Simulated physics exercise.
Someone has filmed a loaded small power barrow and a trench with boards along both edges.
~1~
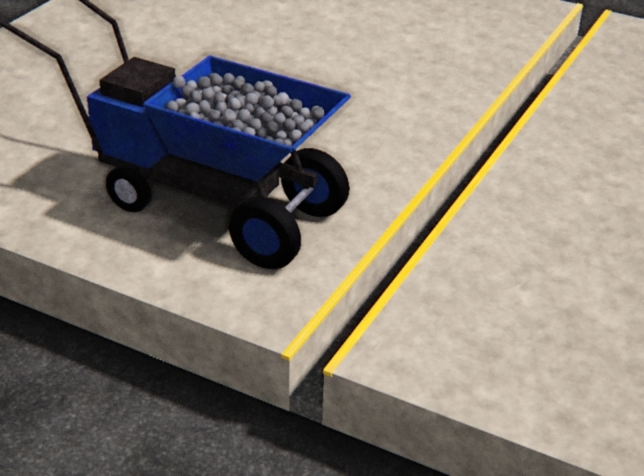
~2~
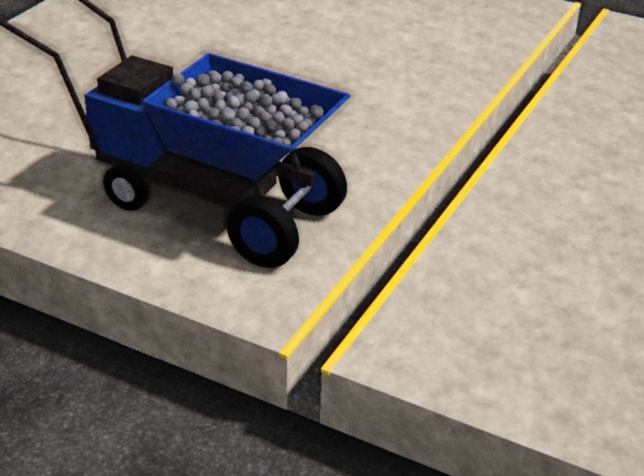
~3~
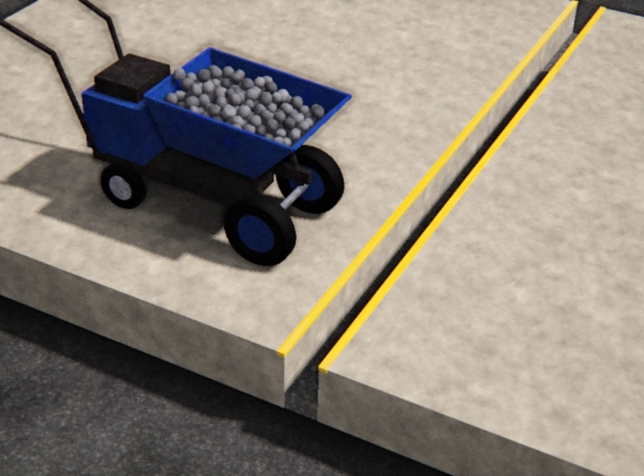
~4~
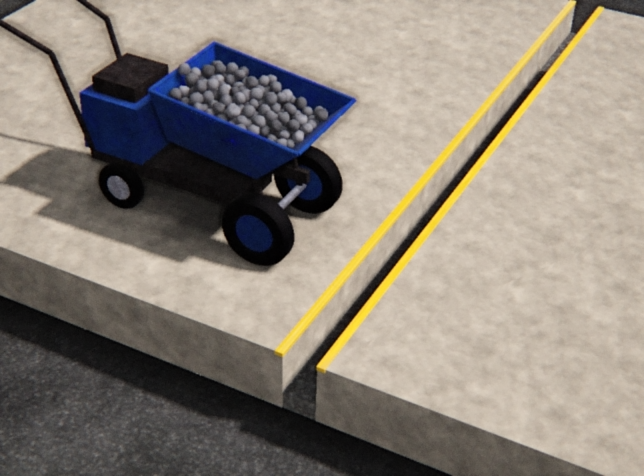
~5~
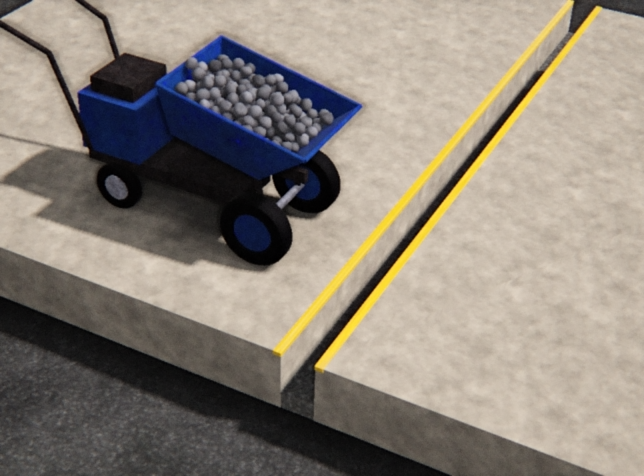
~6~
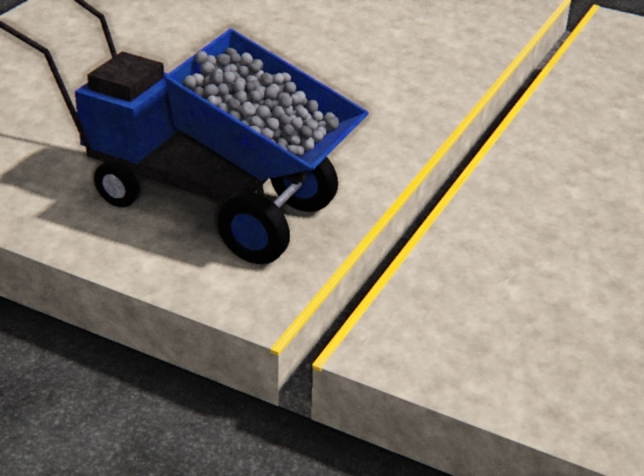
On a pale slab beside a narrow yellow-edged trench, a blue power barrow tilting its skip of grey cobbles slowly forward.
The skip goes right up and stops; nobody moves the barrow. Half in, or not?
The trench ends with less than half of it.
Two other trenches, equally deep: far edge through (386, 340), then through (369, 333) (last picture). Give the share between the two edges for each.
In turn 70 and 50 in a hundred.
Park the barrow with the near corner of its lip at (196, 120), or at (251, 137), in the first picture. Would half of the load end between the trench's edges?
At the first place under half, at the second the larger part.
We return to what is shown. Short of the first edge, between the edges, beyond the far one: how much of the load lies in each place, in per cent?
Short: 0 %, between: 15 %, beyond: 85 %.
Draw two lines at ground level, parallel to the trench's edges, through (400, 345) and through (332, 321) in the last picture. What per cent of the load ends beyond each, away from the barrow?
Near 50 % and 90 %.
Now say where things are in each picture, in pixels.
In the first picture, lip of the skip at (292, 150), level; top of the load at (239, 103), round cobbles; first edge of the trench at (318, 316); far edge at (359, 331), the trench under half as wide as the skip, and about as deep as wide.
In the second picture, lip of the skip at (291, 149), level; top of the load at (238, 101).
In the third picture, lip of the skip at (293, 150), tipped barely; top of the load at (231, 94).
In the fourth picture, lip of the skip at (298, 155), tipped a little; top of the load at (215, 94).
In the fifth picture, lip of the skip at (304, 161), tipped a little; top of the load at (221, 81).
In the sixth picture, lip of the skip at (312, 168), tipped clearly; top of the load at (229, 77); first edge of the trench at (307, 311); far edge at (348, 326).
Soon after the last picture, skip tipped steeply; all in the skip.
A little later, skip tipped right over; about two thirds in the skip; a stray few in or heaped over the trench; about a third beyond it; a small part falling.
Later still, skip tipped right over; a small part in the skip; a small part in or heaped over the trench; most beyond it.
By the end, skip tipped right over; a stray few in the skip; a small part in or heaped over the trench; most beyond it.
